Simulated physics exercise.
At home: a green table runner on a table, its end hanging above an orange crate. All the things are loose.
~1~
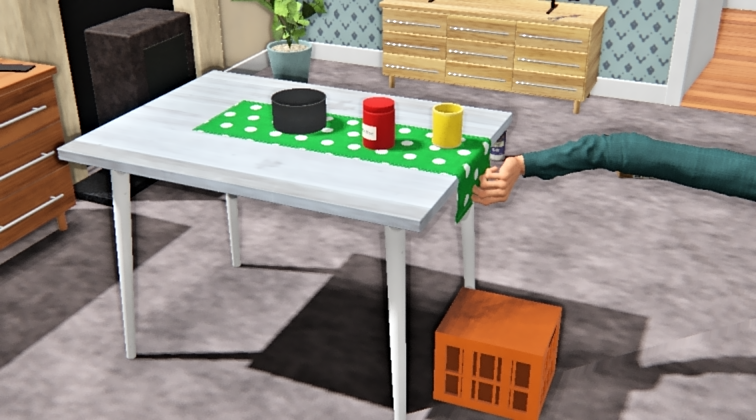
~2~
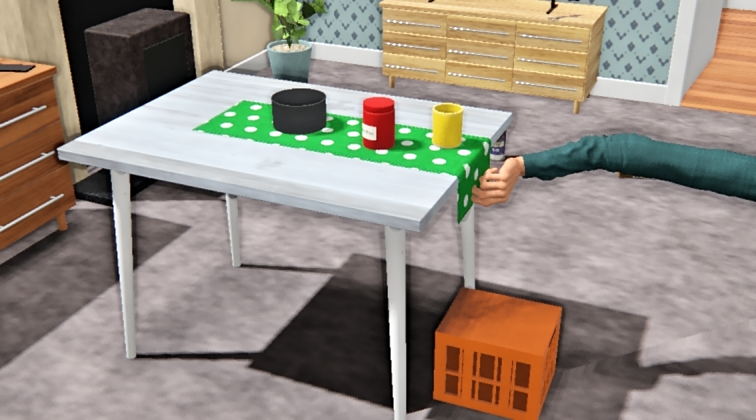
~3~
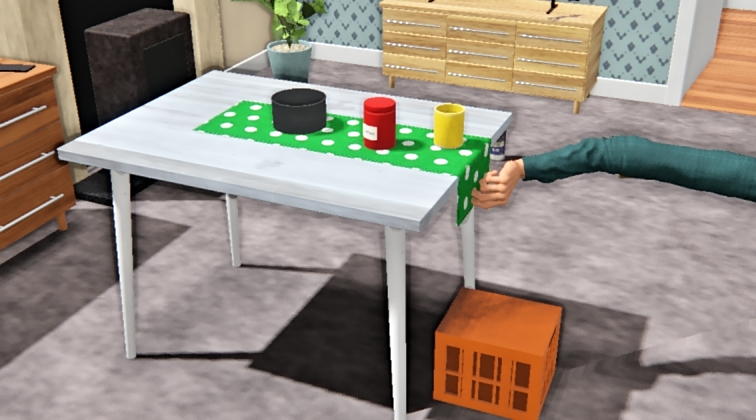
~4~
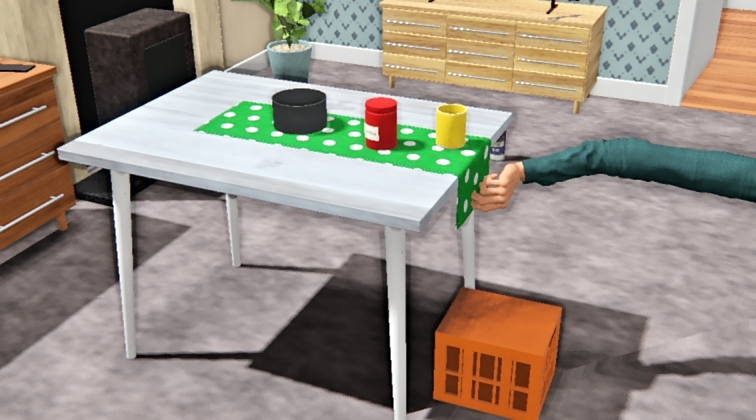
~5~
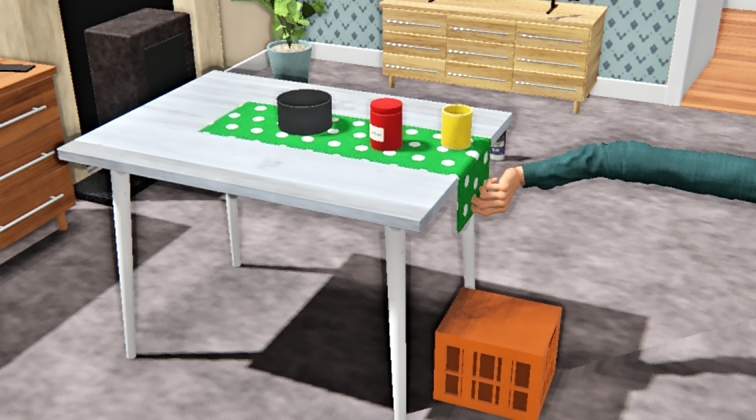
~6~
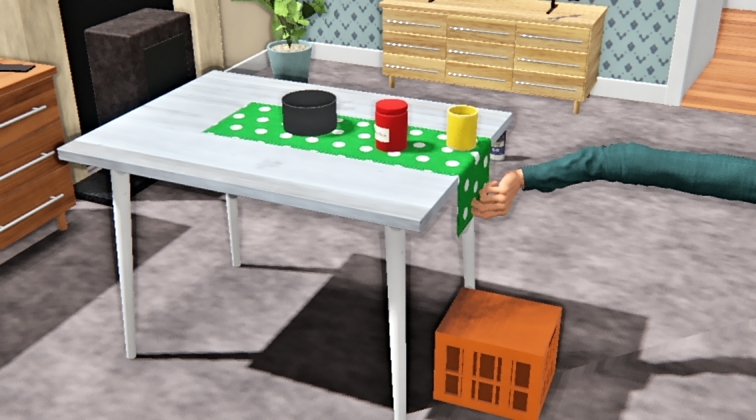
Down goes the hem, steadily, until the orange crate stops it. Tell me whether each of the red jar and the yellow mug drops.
The red jar falls off. The yellow mug goes over the edge.
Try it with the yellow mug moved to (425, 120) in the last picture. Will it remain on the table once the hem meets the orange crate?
Placed so, it goes over the edge.
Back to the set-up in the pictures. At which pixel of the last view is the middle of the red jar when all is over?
At about (515, 308).
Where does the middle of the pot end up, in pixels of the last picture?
Around (410, 129).
Then, 0.62 s past the final frame, hem going down; jar carried along near (425, 131); mug down below near (516, 268).
Then, 1.40 s past the final frame, hem going down; jar carried along near (473, 135); mug down below near (517, 285).
When it is over, hem on the crate; jar down below near (515, 308); mug down below near (517, 285). The red jar goes over the edge and the yellow mug is carried off the end.
